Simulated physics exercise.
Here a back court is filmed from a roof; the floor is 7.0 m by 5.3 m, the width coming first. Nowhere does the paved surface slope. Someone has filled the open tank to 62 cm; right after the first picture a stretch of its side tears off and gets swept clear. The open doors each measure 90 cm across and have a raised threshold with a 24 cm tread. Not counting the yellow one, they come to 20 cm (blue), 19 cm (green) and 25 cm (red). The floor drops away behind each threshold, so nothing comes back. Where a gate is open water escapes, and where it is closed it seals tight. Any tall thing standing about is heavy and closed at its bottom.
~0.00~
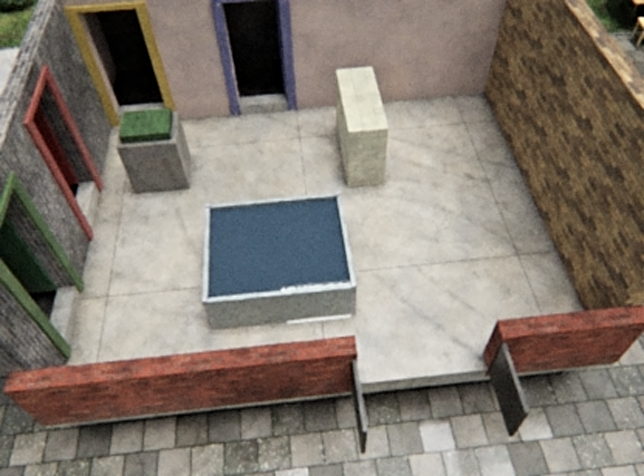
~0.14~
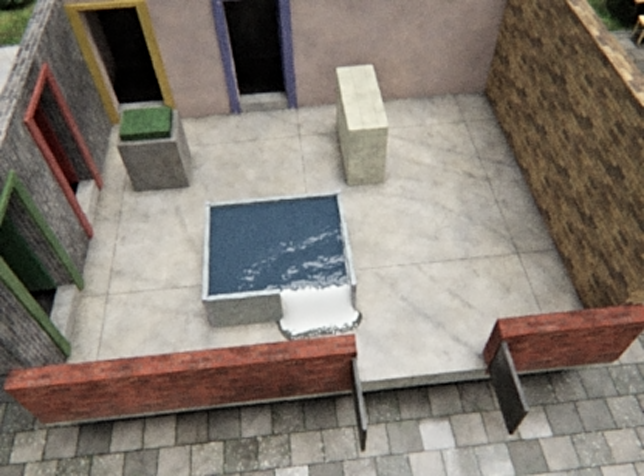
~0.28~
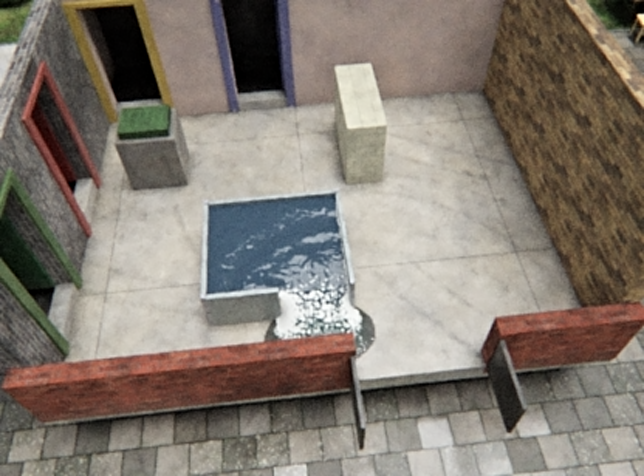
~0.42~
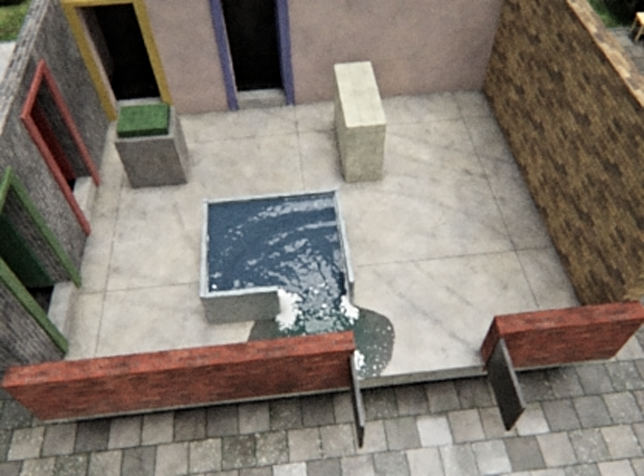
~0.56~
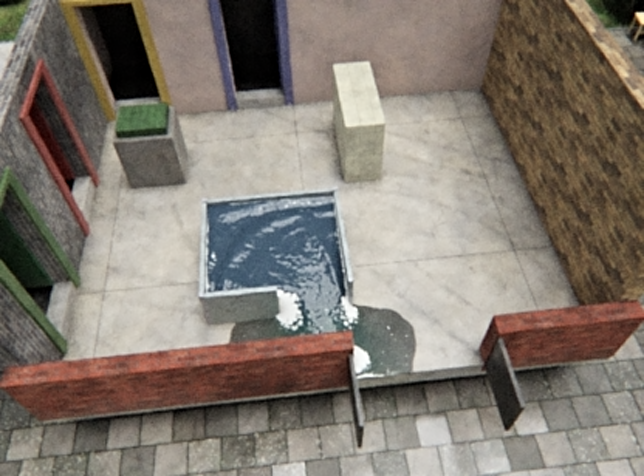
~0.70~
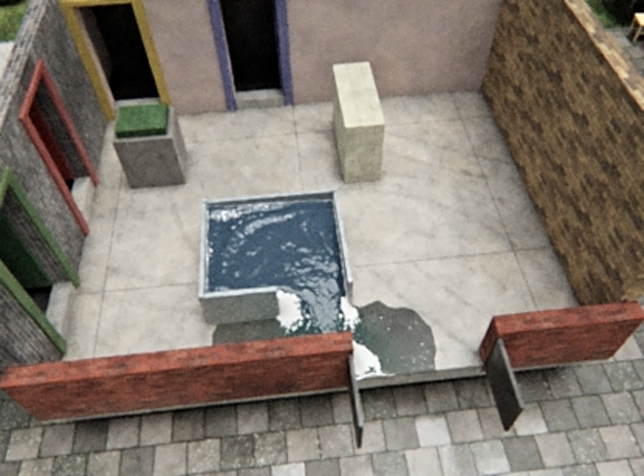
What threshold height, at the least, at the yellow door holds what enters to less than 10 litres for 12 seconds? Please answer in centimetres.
A height of roughly 7.5 cm.
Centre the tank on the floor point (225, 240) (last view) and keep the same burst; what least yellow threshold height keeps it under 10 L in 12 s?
With that change, some 8.5 centimetres.
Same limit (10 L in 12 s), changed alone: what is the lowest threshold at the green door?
Green: Roughly 15 cm.
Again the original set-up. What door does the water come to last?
It's the blue door.
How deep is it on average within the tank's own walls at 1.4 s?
It averages near 41 cm.
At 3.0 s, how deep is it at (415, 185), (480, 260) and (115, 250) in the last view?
About 0, 1 and 4 cm.
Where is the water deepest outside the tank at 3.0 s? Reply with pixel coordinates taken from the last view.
Near pixel (312, 365).
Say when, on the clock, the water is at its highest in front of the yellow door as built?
The depth peaks at about 6.0 seconds.
After 1.4 s water covers 15 % of the floor, deepest (46 cm) near (326, 364); it has not reached the yellow door.
After 3.0 s water covers 30 % of the floor, deepest (26 cm) near (312, 365); it has not reached the yellow door.
After 12.0 s water covers 95 % of the floor, deepest (6 cm) near (312, 365); 4 cm at the yellow door, 0 litres in over its 23 cm threshold.
At the yellow door as built, the water arrived by 4.3 s and peaked near 9 cm at 6.2 s.
With a threshold of 7 cm, 15 litres would have come in within the 12 s; with 9.5 cm, 3 litres. So under 10 litres takes about 7.5 cm.
